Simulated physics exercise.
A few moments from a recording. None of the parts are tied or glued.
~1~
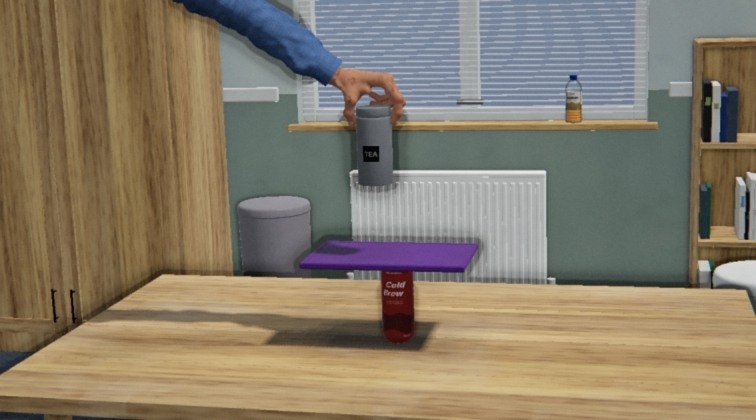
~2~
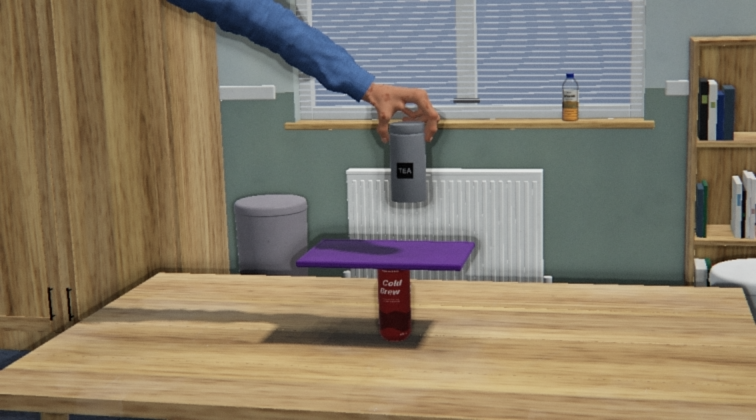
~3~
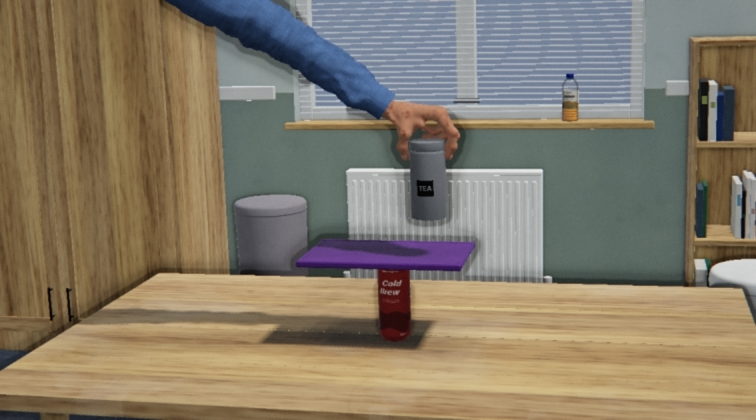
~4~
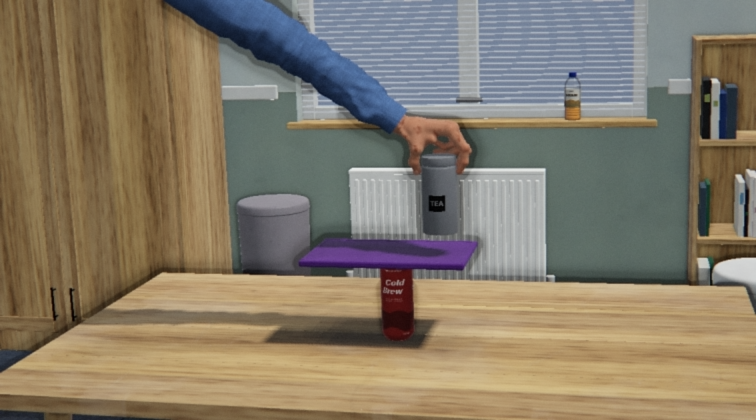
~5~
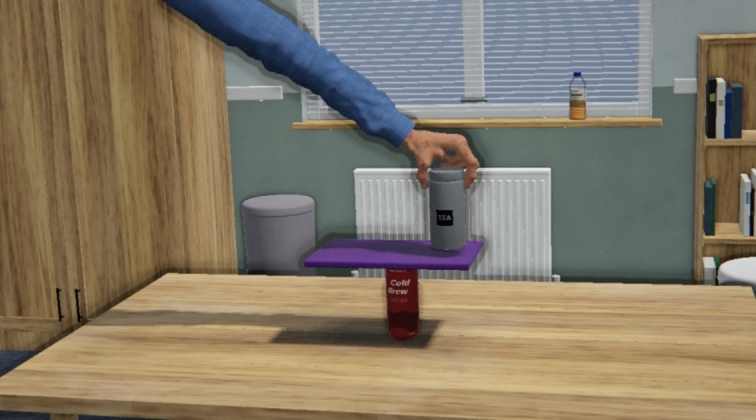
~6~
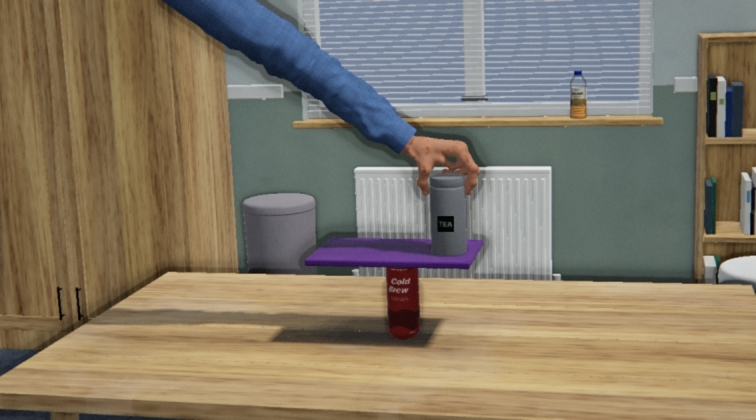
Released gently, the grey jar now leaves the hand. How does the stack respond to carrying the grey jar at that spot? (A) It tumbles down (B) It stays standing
A, it tumbles down.
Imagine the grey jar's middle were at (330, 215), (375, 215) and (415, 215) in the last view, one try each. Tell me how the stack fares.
First time it falls over, second time it falls over, third time it stays put.
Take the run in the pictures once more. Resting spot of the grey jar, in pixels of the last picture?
At about (500, 327).
Then, 0.40 s after the last picture, grey jar now fallen; purple lid tipped 62° from how it was.
Then, 0.50 s after the last picture, purple lid on its side.
Then, 0.80 s after the last picture, purple lid now fallen.
At rest, fallen, grey jar and purple lid; red can in place. Seen from the same camera at the end, grey jar near (500, 327). The stack gives way.
